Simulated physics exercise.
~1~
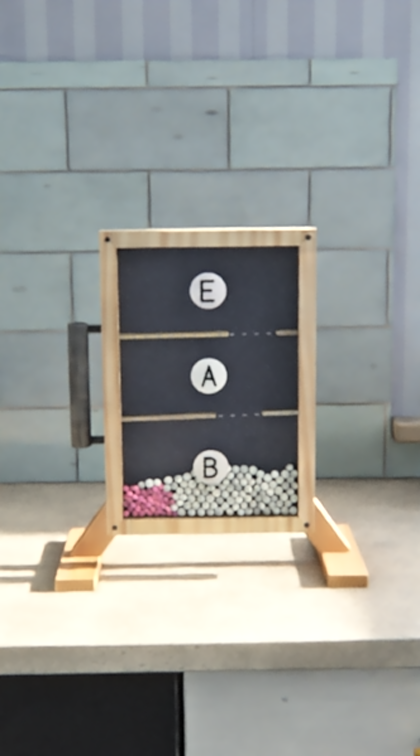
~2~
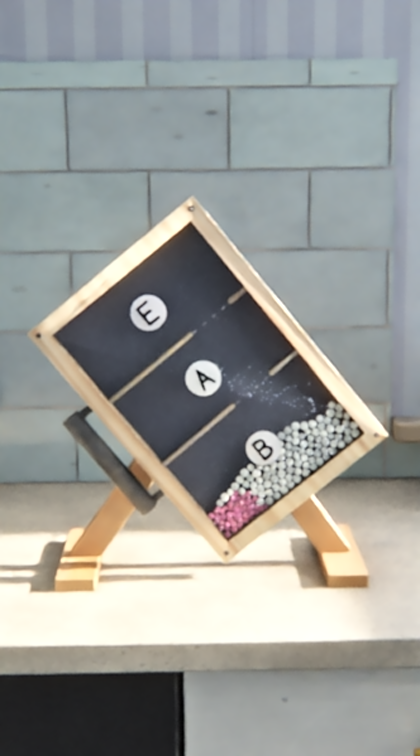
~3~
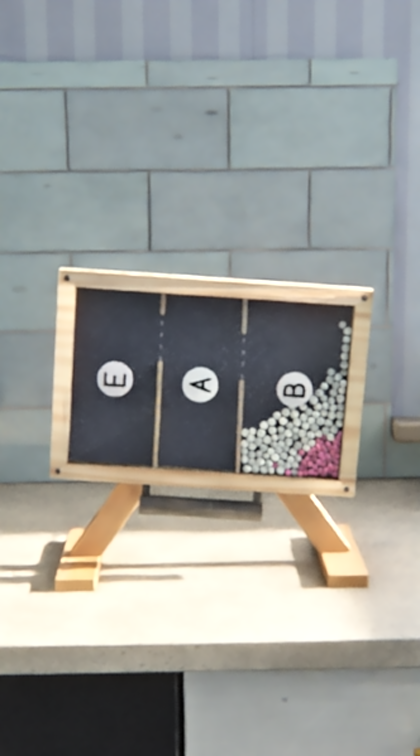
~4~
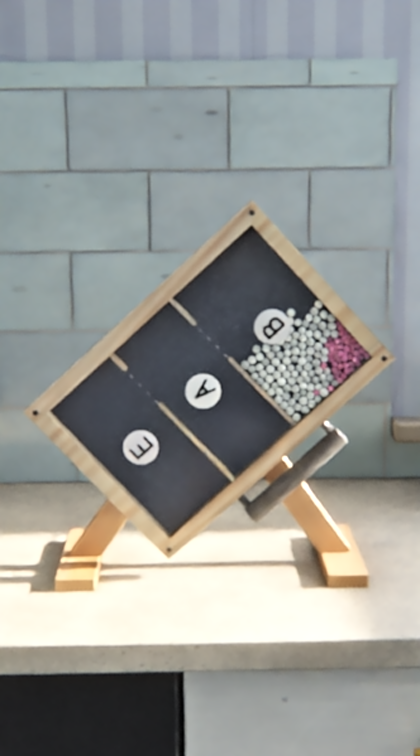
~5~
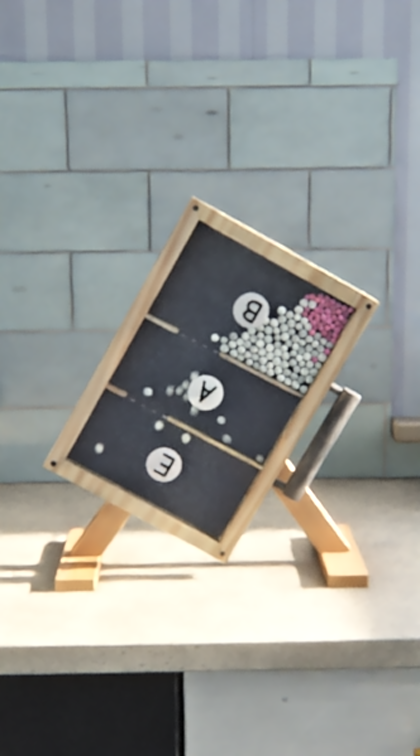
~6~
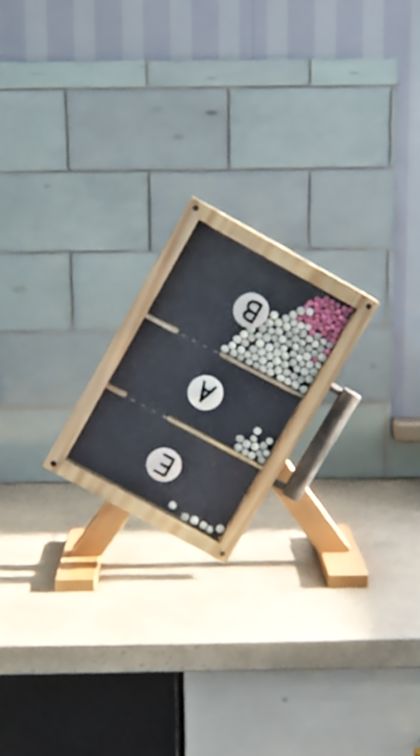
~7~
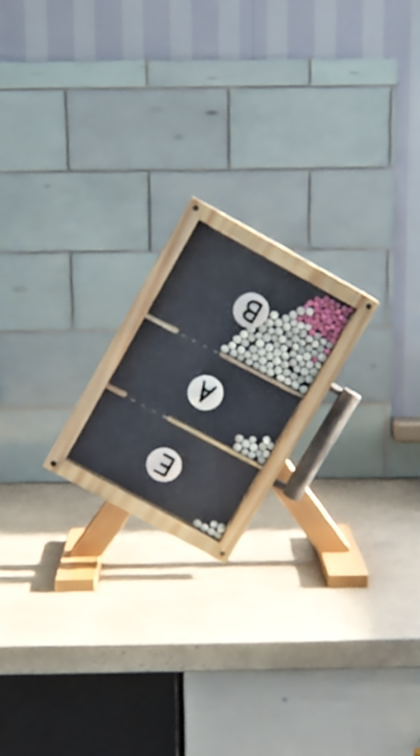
The clip opens on an upright wooden-framed case on a stand, its dark interior marked E, A and B from top to bottom, with white beads and a smaller pink cluster at lower left in B. The case turns anticlockwise, and the beads slide along B as it tips onto its side. It keeps turning until B is uppermost and the letters are nearly upside down. Some white beads then spill through the gaps into A and E. The case stops at a tilt, with most beads, including the pink ones, still in B and small white clusters settled in A and E.
